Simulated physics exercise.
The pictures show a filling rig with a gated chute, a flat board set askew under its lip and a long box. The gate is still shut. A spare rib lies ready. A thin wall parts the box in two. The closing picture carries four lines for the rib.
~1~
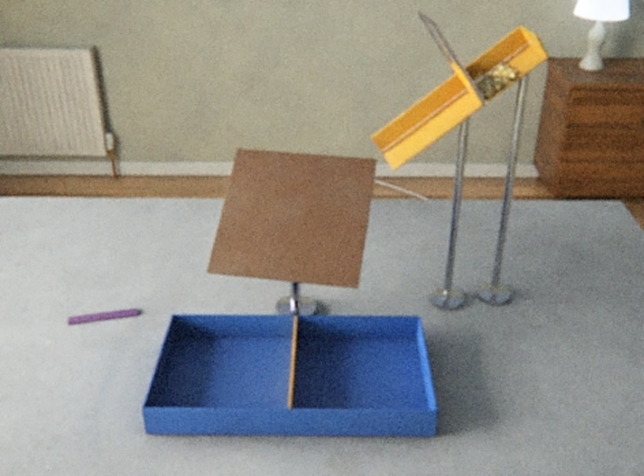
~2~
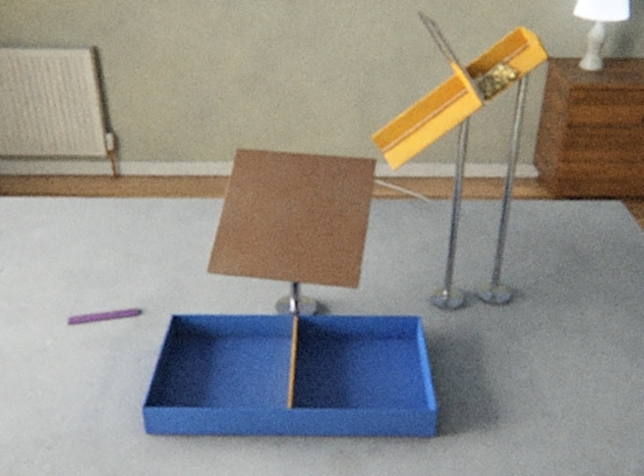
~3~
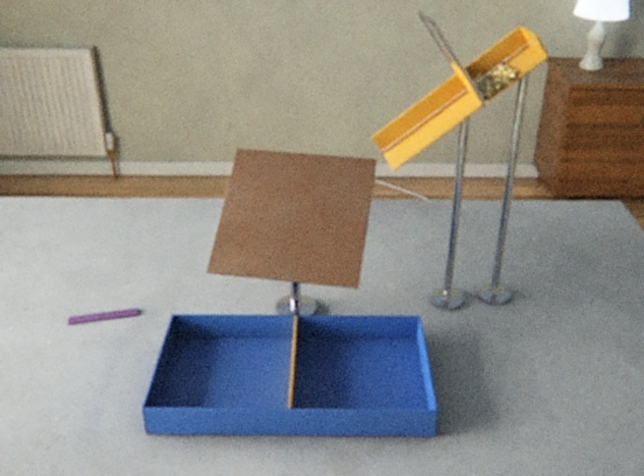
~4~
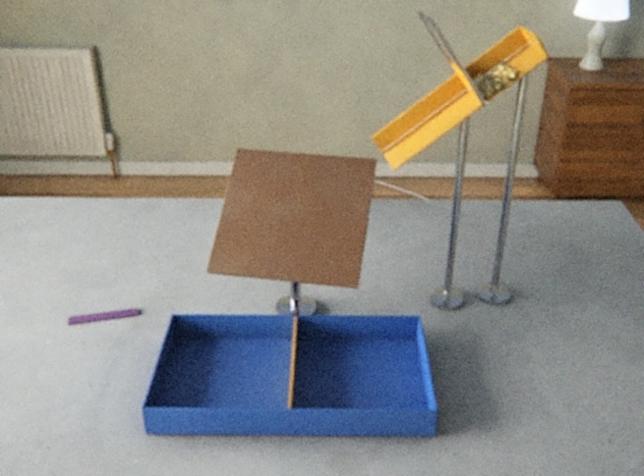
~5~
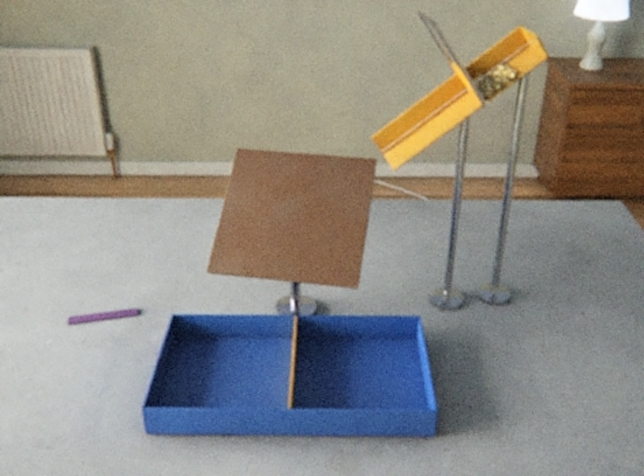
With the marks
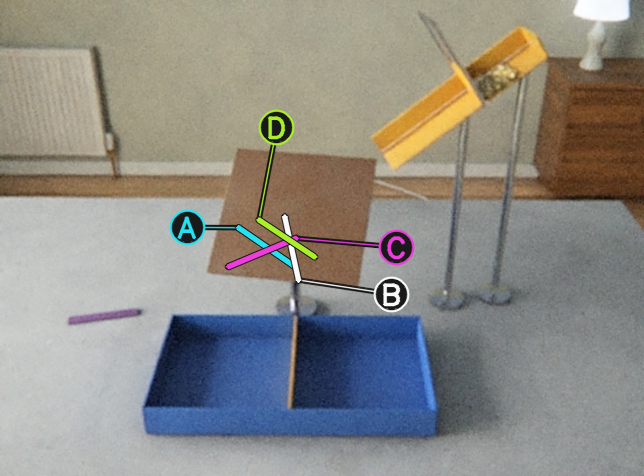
A blue divided box sitting motionless on a grey table below a tilted brown board and a raised yellow chute, nothing moving.
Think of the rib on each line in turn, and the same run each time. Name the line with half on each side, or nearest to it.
Best: A.
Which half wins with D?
More lands on the right.
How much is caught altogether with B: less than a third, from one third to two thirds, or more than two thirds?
More than two thirds.
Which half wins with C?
The left half.
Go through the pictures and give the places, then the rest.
Load behind the gate at (488, 87), soya beans; lip of the chute at (389, 163), sloping fairly steeply, in the first picture.
Middle of the board at (294, 214), tilted fairly steeply; middle of its low edge at (281, 280); of its high edge at (306, 153), in the second picture.
Front corners of the box at (142, 408) and (437, 411); front end of its middle wall at (289, 409); gate still shut at (461, 73), in the third picture.
Middle of the load at (488, 87); lip at (389, 163), in the fourth picture.
Middle of the load at (488, 87); lip at (389, 163), in the fifth picture.
On the marked copy, line A from (238, 227) to (293, 265); line B from (284, 216) to (298, 280); line C from (296, 238) to (228, 266); line D from (259, 219) to (314, 256).
Choosing A, of what is caught, about half in the left half, about half in the right.
Choosing B, of what is caught, about a quarter in the left half, most in the right.
Choosing C, of what is caught, nearly all in the left half, a stray few in the right.
Choosing D, of what is caught, about a quarter in the left half, most in the right.
